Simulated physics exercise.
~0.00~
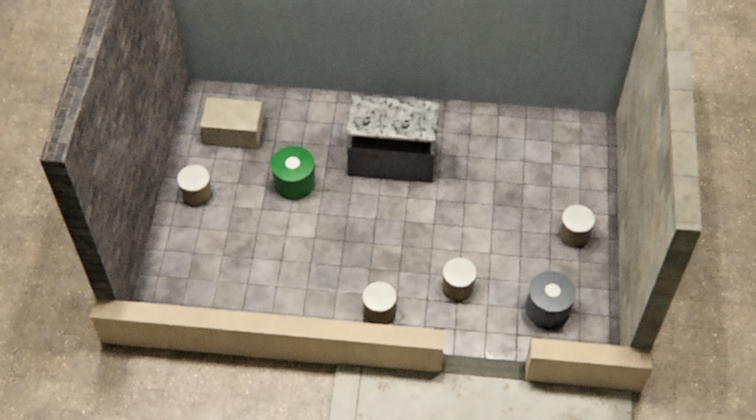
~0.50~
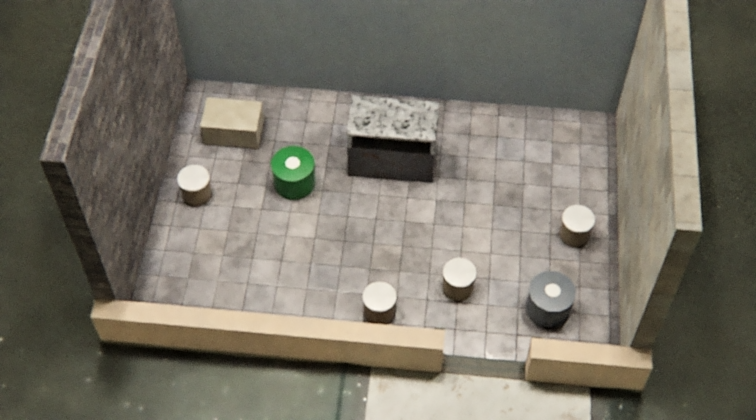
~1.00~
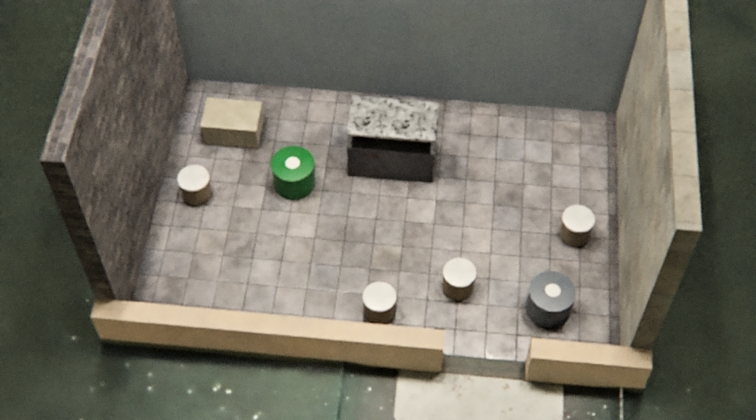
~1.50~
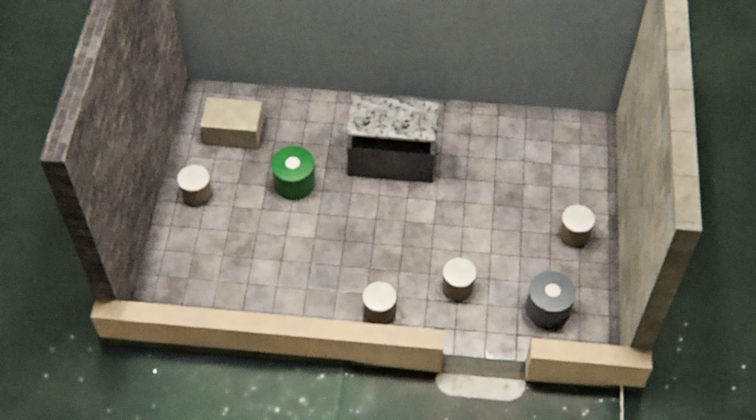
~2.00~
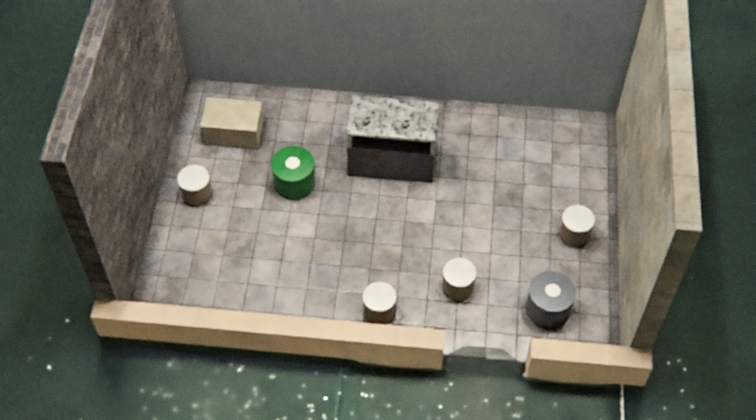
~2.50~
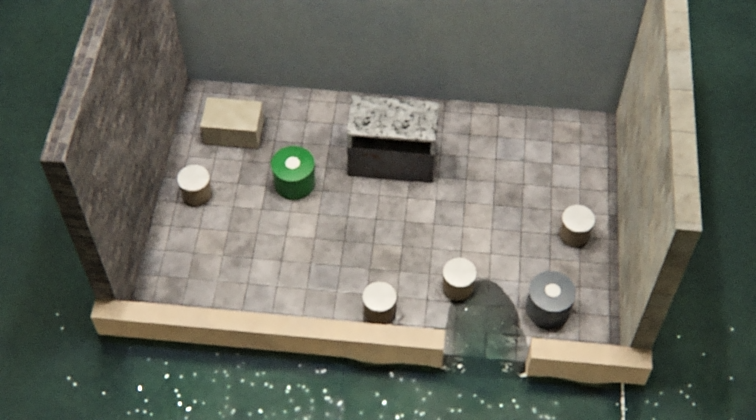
Dark green water rises over the brown ground around a small corner store, seen from above by a still camera. Inside, a green tub and a beige crate sit at left, a speckled-topped counter stands near the back wall, and a dark grey tub and four small pale tubs rest around the tiled floor. The water covers the pale path, then spreads a rounded tongue through the front gap, while the objects stay put.
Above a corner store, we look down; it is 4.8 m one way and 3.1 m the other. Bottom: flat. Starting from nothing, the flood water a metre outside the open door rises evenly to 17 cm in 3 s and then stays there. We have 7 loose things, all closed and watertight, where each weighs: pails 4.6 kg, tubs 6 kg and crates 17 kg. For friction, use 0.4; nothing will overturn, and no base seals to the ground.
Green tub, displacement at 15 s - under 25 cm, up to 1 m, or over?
It gets pushed well away.
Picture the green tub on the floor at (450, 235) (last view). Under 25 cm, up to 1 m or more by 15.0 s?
Result: It drifts a great deal.
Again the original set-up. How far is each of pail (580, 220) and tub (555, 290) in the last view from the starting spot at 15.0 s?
First 140 cm, then 200 cm.
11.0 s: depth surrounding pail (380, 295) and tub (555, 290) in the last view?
Roughly 1 and 6 cm.
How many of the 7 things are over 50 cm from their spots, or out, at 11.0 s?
At that time I count 3.
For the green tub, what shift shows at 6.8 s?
By then it has shifted roughly 0 cm.
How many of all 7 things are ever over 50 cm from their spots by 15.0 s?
6.
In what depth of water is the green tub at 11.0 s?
Somewhere close to 3 cm.
After 3.5 s the green tub is near (293, 163), 0.0 m from its start, aground; 0 afloat.
After 6.8 s the green tub is near (292, 163), 0.0 m from its start, aground; 1 afloat.
After 11.0 s the green tub is near (275, 169), 0.2 m from its start, aground; 3 afloat.
After 15.0 s the green tub is near (288, 281), 1.4 m from its start, afloat; 5 afloat.
